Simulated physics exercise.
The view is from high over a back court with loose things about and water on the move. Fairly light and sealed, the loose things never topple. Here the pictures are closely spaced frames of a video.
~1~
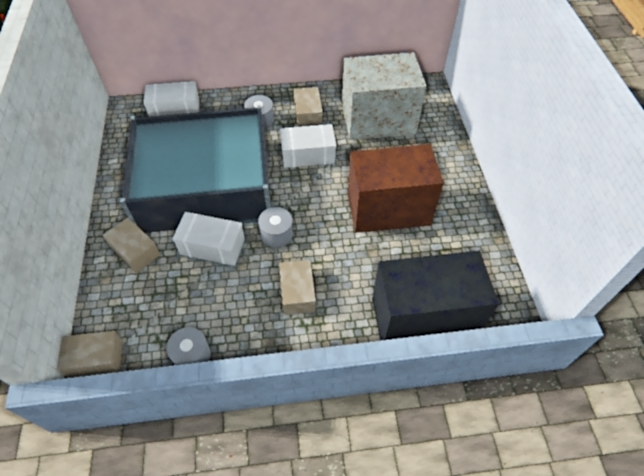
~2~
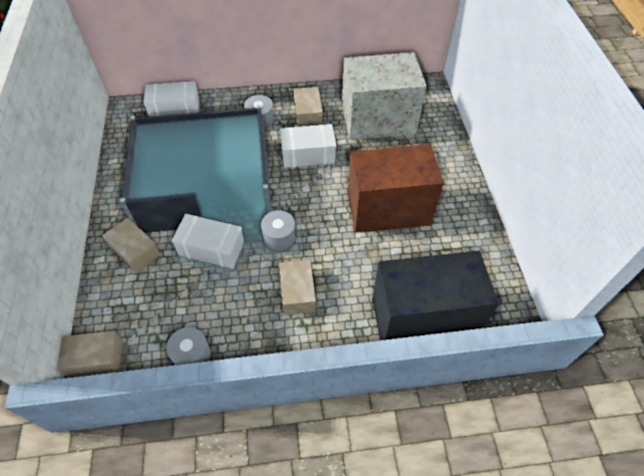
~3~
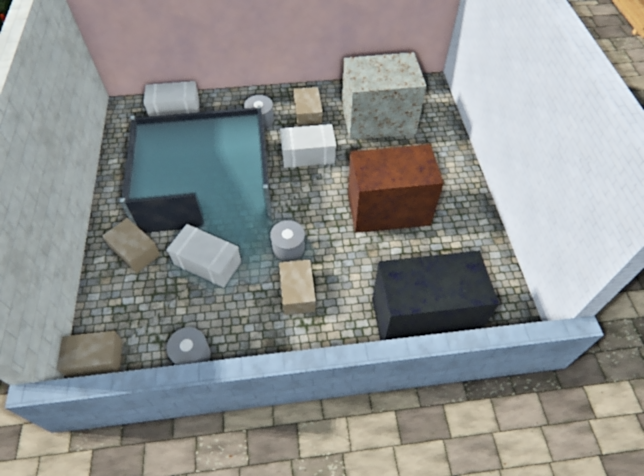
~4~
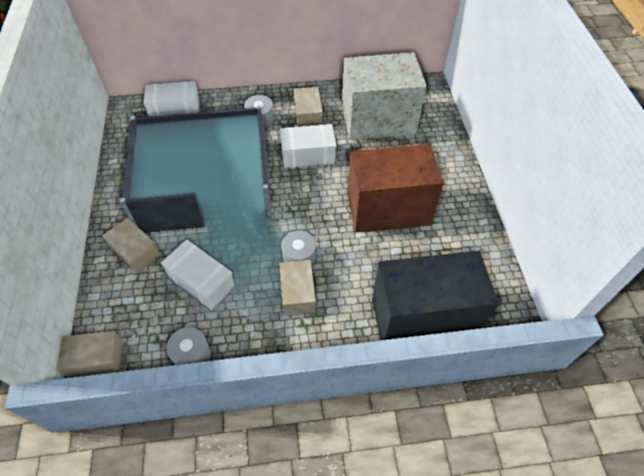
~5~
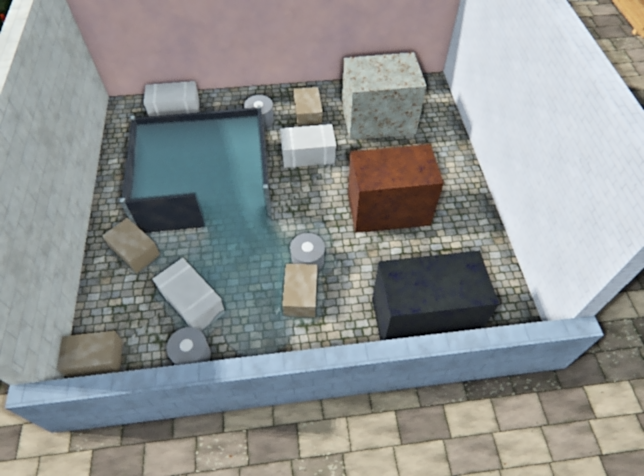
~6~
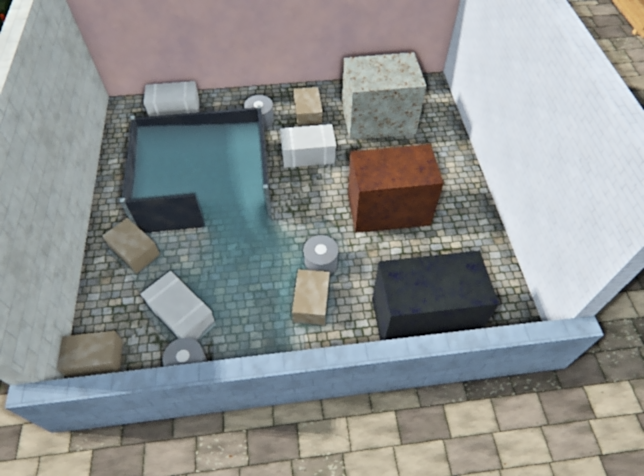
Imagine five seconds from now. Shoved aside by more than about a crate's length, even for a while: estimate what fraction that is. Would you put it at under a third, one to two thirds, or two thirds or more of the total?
Middle band.
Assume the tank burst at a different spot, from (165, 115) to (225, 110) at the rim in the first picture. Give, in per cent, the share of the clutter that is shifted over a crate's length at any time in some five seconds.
Near 50 %.
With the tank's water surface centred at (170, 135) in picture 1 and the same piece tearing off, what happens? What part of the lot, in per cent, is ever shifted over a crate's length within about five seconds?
Estimate: Some 60 per cent of them.
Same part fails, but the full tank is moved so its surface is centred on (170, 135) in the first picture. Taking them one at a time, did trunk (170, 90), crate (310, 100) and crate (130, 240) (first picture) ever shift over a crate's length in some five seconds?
Results in order: Never that far / never that far / made it that far.
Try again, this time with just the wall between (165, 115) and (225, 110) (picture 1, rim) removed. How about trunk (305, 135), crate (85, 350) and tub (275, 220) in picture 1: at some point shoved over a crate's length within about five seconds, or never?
One after the other: Under that, swept aside, less than that.
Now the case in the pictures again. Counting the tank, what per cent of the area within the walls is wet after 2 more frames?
Close to 30 per cent, tank included.
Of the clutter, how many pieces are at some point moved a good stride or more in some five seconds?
You get 5.
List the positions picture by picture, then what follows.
In the first frame, a trunk at (207, 231), on the bottom; a tub at (275, 220) rests on the ground; 0 of 10 have shifted.
In the second frame, a trunk at (207, 234), on the bottom, close to its start; a tub at (278, 224) rests on the ground, close to its start; 1 of 10 have shifted.
In the third frame, a trunk at (202, 248) rests on the ground, close to its start; a tub at (287, 234) rests on the ground, close to its start; 2 of 10 have shifted.
In the fourth frame, a trunk at (196, 267) rests on the ground, a stride from its start; a tub at (298, 245) rests on the ground, a stride from its start; 2 of 10 have shifted.
In the fifth frame, a trunk at (186, 289) rests on the ground, a stride from its start; a tub at (307, 247) rests on the ground, a stride from its start; 3 of 10 have shifted.
In the sixth frame, a trunk at (175, 302) rests on the ground, a stride from its start; a tub at (321, 250), on the bottom, a stride from its start; 4 of 10 have shifted.
A moment on, 3 of 10 are well off their spots; 0 afloat.
Next, 4 of 10 are well off their spots; 3 afloat.
Later, 5 of 10 are well off their spots; 6 afloat.
In the end, 5 of 10 are well off their spots, and 5 have been at some point; 5 afloat.
